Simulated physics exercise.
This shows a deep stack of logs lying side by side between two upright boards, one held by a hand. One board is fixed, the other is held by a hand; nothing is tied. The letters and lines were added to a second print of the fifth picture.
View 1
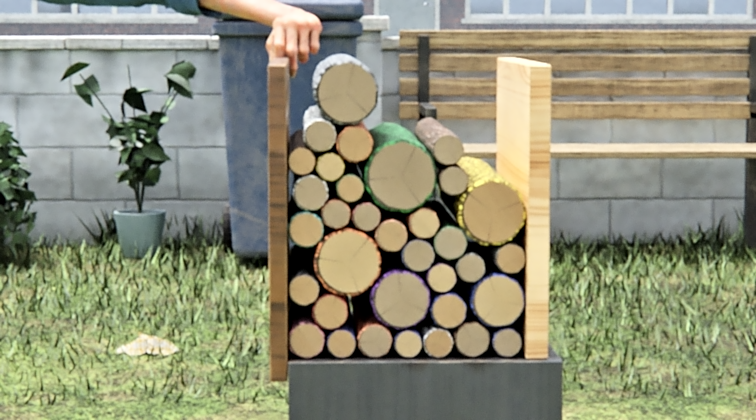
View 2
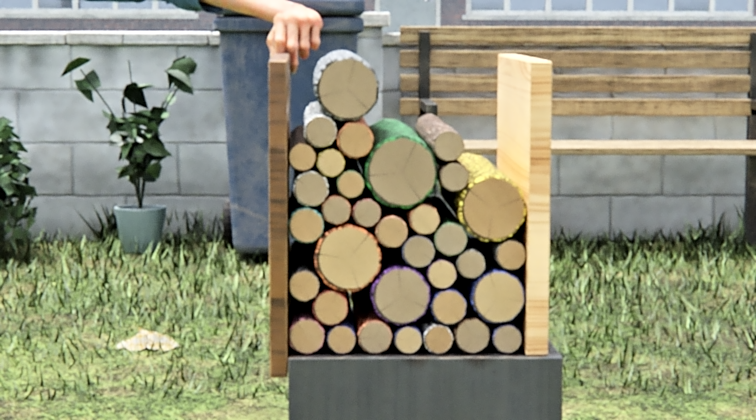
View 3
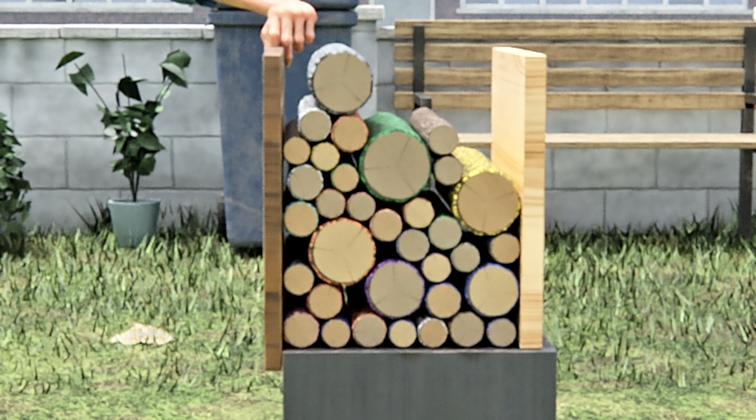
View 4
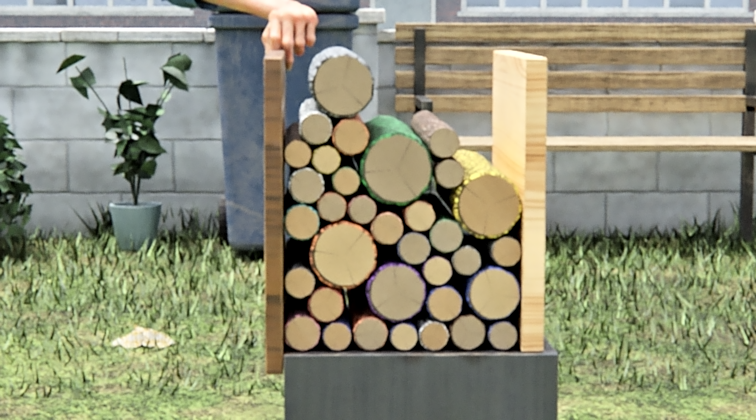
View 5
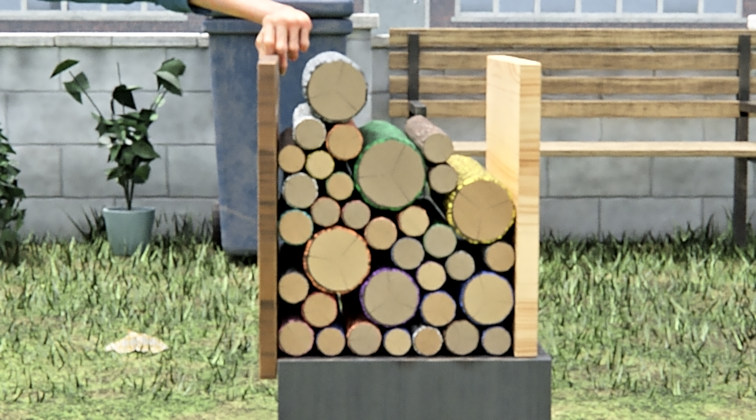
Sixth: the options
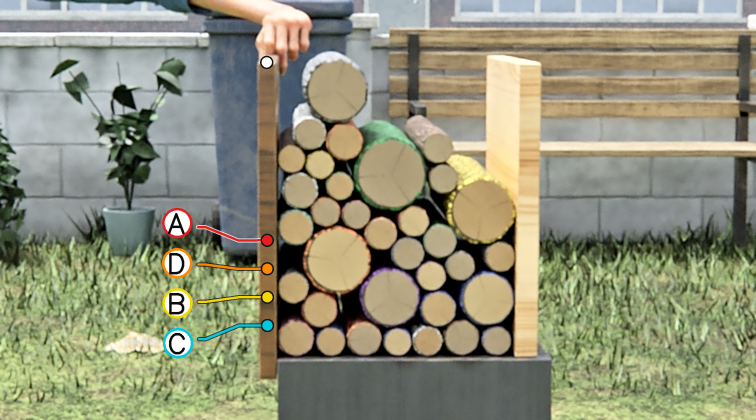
A hand reaches in from the upper left and rests on top of the left upright board, seen from the front in a grassy yard before a grey block wall. Pale-ended logs, some rimmed green, yellow, orange and purple, lie stacked between two wooden boards above a dark grey block, with a potted plant and blue bin left, a bench right. The view shifts slightly, while the hand and logs show almost no movement.
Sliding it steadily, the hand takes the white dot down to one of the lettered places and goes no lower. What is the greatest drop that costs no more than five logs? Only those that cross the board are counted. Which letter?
The lowest mark that will do is A.
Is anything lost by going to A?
Yes.
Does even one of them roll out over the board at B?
Yes, at B.
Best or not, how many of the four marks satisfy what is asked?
One of them.
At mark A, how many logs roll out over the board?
With A, five.
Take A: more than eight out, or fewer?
At A, fewer than eight.
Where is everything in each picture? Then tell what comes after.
In the first frame, a log (307, 341); a log (498, 301).
In the second frame, a log (498, 297); a log (419, 252).
In the third frame, a log (445, 233); a log (487, 202).
In the fourth frame, a log (316, 128); side board (276, 198).
In the fifth frame, a log (296, 338); a log (487, 299).
On the copy, A at (267, 240); B at (268, 298); C at (268, 325); D at (267, 269); the white dot at (267, 62).
On A. First, top of the board (276, 139).
Then, top of the board (276, 223).
Finally, top of the board (276, 239), five out over the board.
By contrast, B more than five out over the board; C more than five out over the board; D more than five out over the board.
